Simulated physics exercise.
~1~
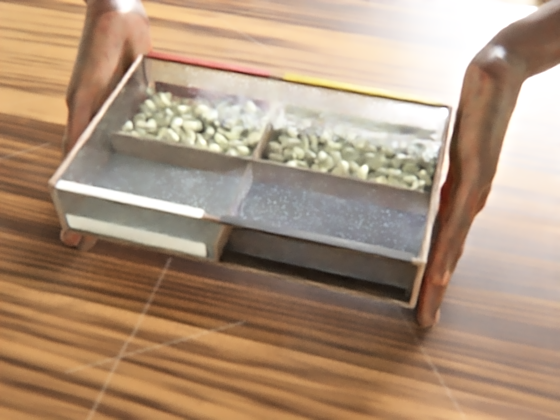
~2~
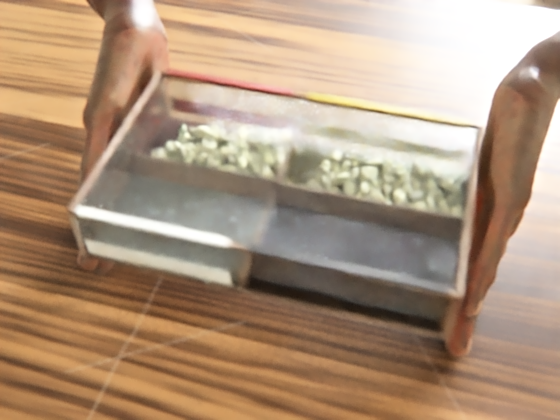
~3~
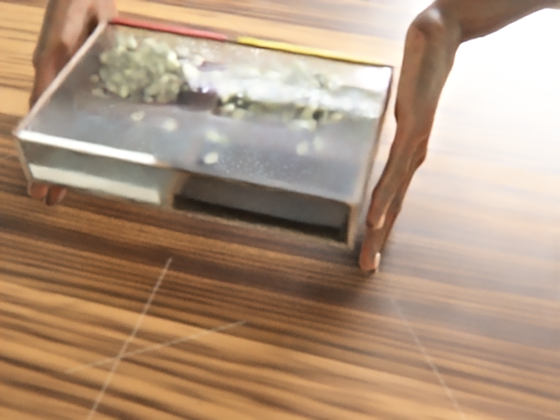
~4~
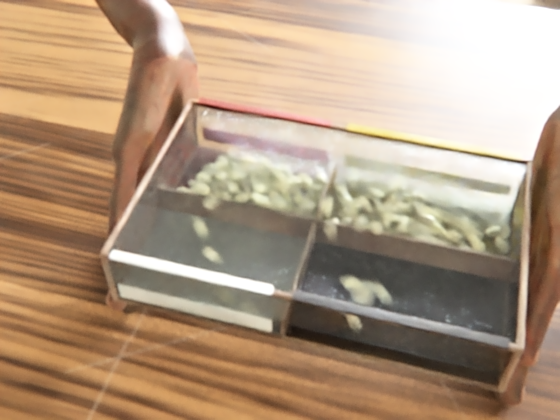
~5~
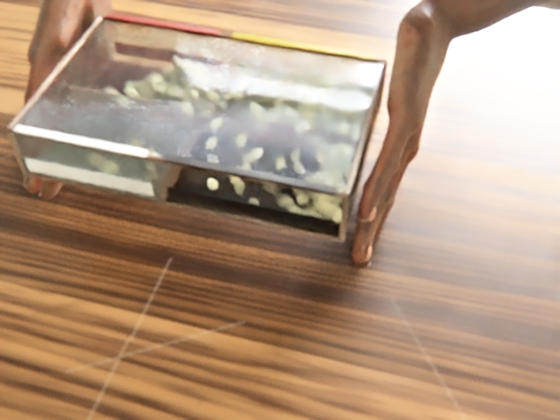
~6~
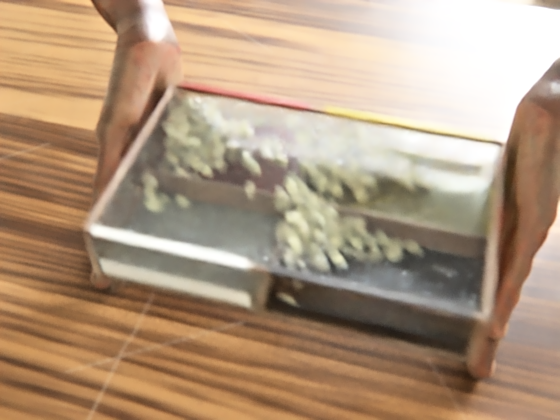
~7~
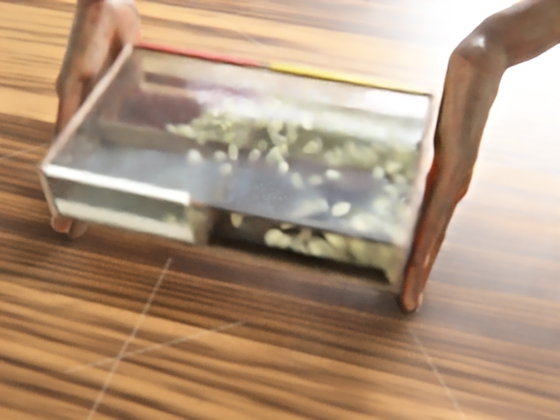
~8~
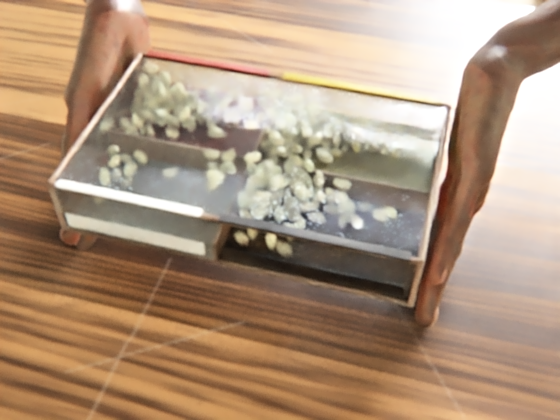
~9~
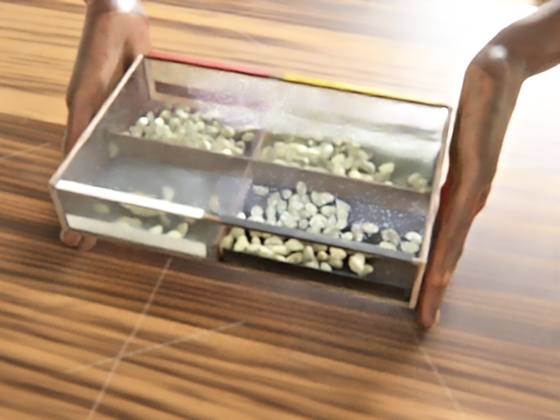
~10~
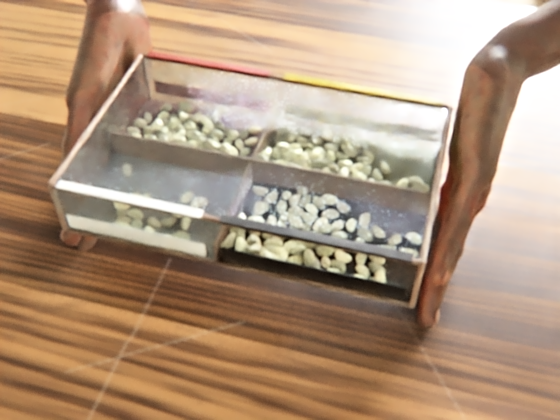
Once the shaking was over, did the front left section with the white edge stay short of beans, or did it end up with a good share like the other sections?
The front left section stayed short of beans, with only a small share in it. The two back sections and the front right one each ended up with a much bigger share.
